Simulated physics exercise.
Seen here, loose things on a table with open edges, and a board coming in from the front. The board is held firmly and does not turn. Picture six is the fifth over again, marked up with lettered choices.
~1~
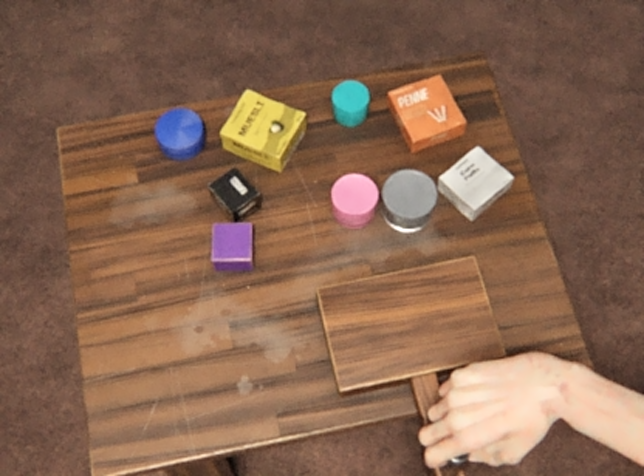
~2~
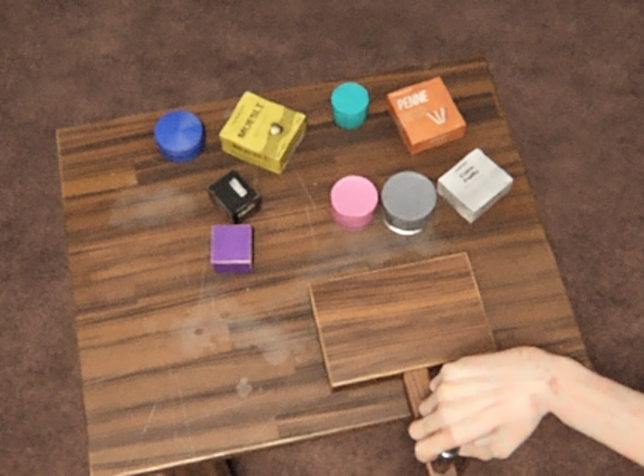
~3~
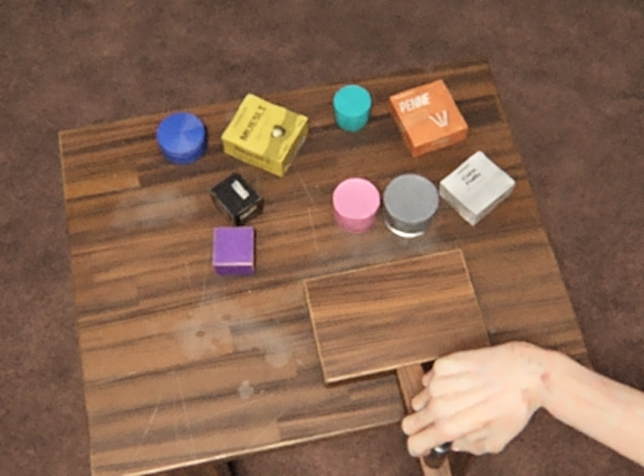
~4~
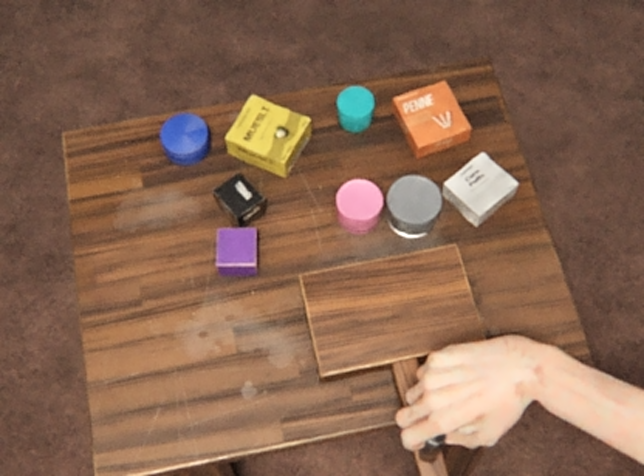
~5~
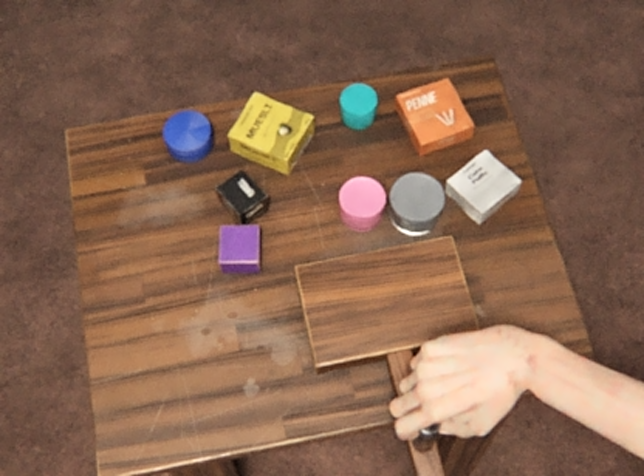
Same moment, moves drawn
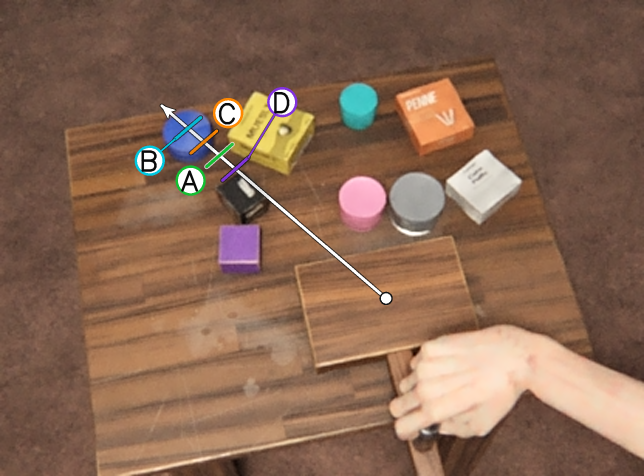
Wooden board held by a hand sliding slightly left and then back across a table of small tubs, boxes and packets.
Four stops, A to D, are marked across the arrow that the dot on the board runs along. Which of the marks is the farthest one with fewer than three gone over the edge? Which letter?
A is the last mark within the limit.
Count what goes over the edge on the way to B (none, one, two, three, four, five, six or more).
By then, three.
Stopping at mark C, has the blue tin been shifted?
By then, yes.
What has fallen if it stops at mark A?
It is the yellow packet.
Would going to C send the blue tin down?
Yes.
On the marked copy, A at (219, 155); B at (188, 129); C at (204, 142); D at (235, 169); the arrow from (386, 298) to (162, 106); the white dot at (386, 298).
Taking A. A third of the way, board (323, 250); black box (240, 195); pink tub (347, 174).
Two thirds of the way, board (263, 198); blue tin (175, 118); yellow packet (261, 113).
When it is over, board (221, 161); yellow packet over the edge; blue tin (166, 108); one fallen.
As for the rest, B drops three; C drops three; D is within the limit but short.
